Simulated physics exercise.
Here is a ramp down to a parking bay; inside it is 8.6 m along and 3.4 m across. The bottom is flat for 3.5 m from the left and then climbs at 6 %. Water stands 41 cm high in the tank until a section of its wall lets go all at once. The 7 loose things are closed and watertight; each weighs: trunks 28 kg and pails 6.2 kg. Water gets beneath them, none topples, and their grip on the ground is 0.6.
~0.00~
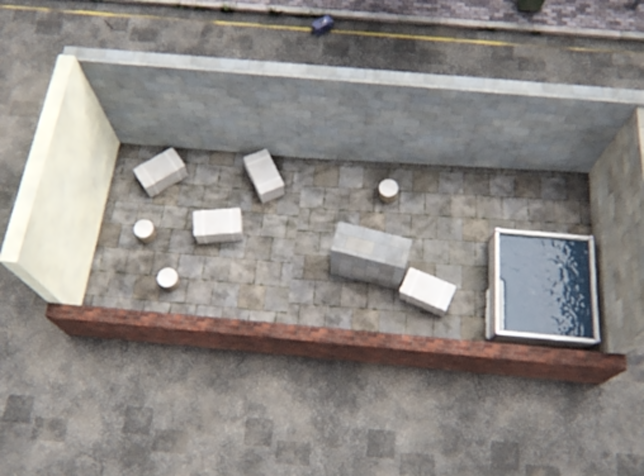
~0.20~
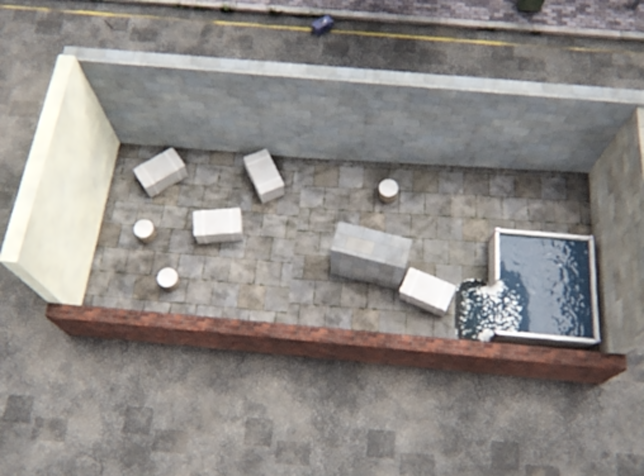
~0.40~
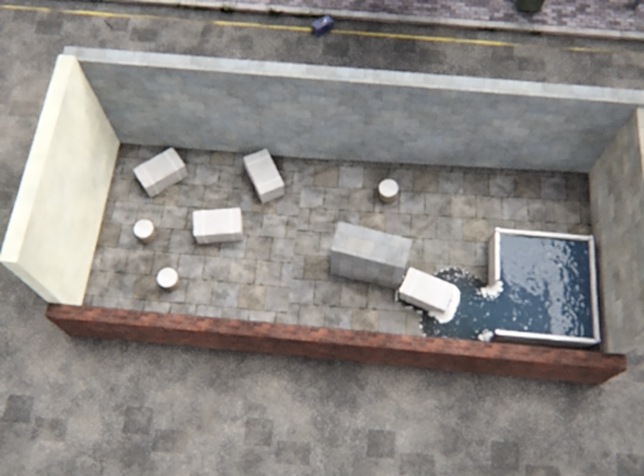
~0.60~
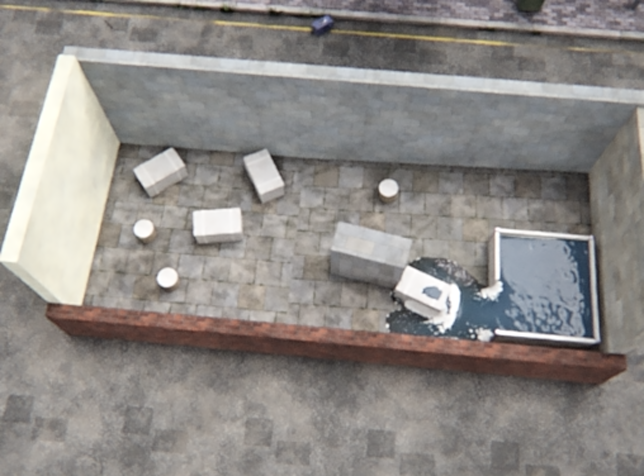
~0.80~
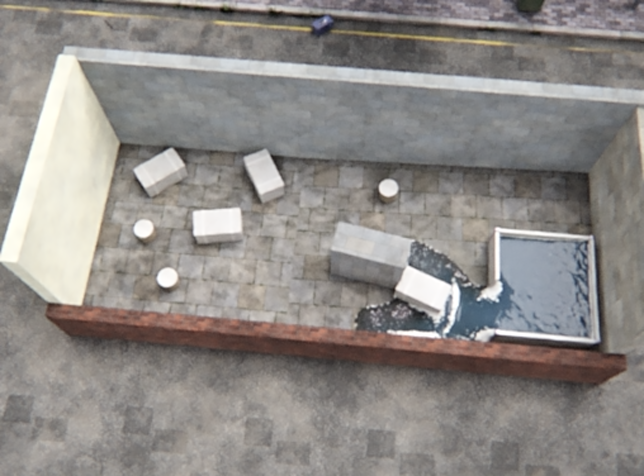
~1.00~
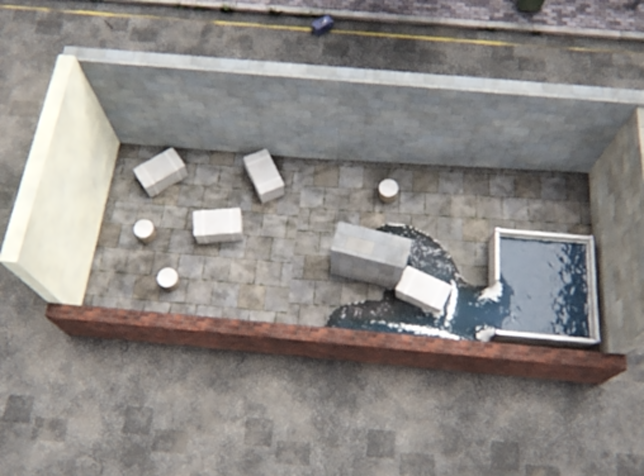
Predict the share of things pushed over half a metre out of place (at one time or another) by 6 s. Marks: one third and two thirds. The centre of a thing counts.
That comes to less than a third.
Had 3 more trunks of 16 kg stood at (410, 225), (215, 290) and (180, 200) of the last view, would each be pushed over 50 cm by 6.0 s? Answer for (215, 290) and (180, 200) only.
In that order: Over, less.
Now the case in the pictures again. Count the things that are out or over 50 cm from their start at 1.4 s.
0 of them.
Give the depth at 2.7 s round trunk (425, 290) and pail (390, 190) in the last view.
About 7 and 4 cm.
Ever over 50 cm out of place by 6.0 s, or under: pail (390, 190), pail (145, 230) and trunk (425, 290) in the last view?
In that order: Less, over, short of it.
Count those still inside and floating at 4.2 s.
At that moment 1.
After 1.4 s 0 of 7 are over 50 cm from their spots; 0 afloat.
After 2.7 s 0 of 7 are over 50 cm from their spots; 0 afloat.
After 4.2 s 1 of 7 are over 50 cm from their spots; 1 afloat.
After 6.0 s 2 of 7 are over 50 cm from their spots, and 2 have been at some point; 2 afloat.
